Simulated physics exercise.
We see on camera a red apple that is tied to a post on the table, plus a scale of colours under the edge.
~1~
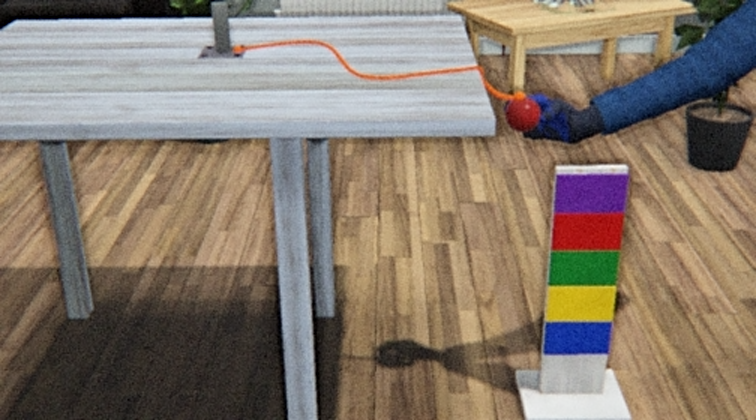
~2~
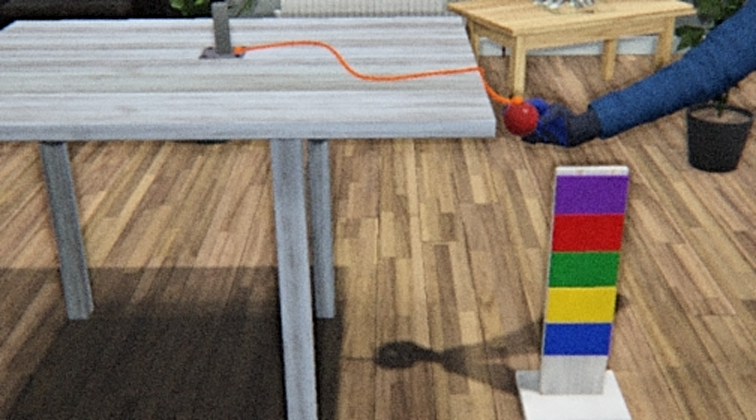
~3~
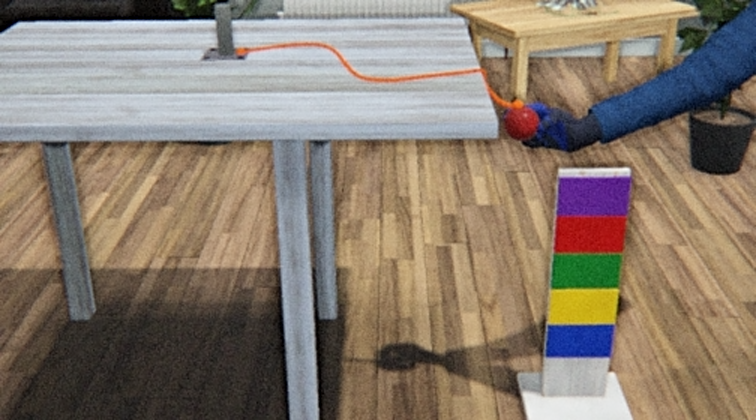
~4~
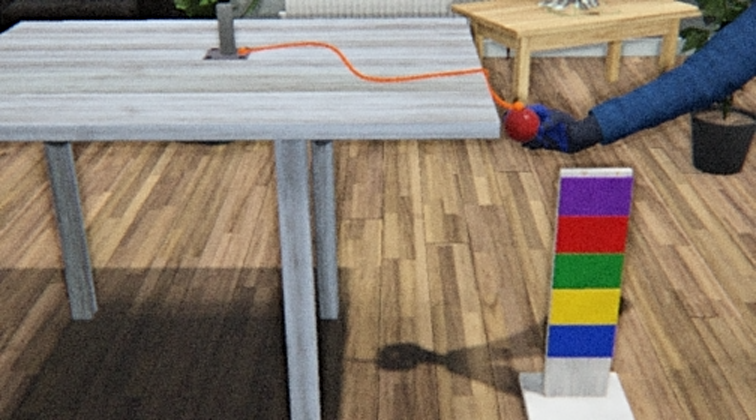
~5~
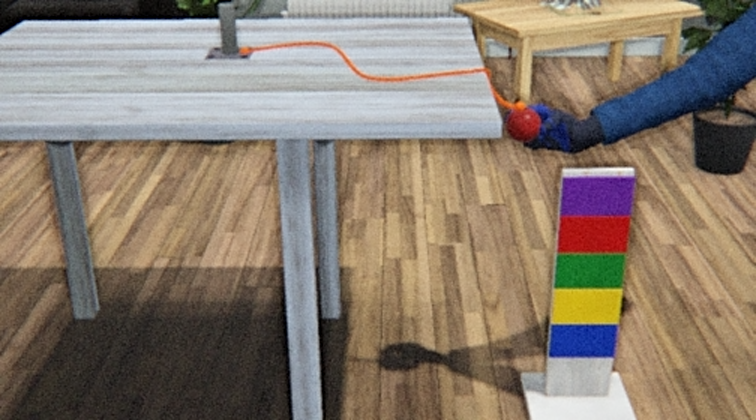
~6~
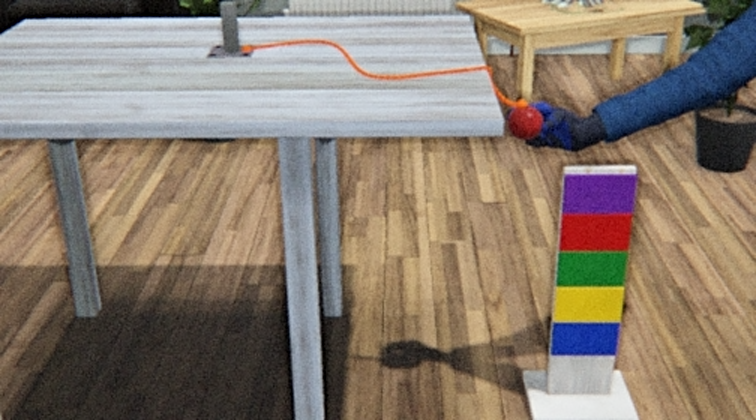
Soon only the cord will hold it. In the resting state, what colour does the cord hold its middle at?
Its middle is held at red.
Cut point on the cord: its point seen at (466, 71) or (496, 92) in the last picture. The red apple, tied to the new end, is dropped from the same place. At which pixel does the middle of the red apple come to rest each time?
Estimated pixels: (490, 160) then (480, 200).
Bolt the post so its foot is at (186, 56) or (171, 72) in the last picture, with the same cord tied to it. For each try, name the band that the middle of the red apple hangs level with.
First case: Purple. Second case: Purple.
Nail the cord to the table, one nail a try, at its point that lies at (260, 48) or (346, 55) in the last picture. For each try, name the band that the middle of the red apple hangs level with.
First try red, second try purple.
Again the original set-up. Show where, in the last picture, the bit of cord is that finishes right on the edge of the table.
Answer: The point at (391, 78).
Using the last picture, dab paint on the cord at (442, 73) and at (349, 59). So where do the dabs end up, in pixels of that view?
The first at (487, 119), the second at (399, 58).
Soon after, apple near (505, 225); level with red.
After that, apple near (460, 211); level with red.
And then, apple near (476, 226); level with red.
In the end, apple near (487, 228); level with red. The red one.
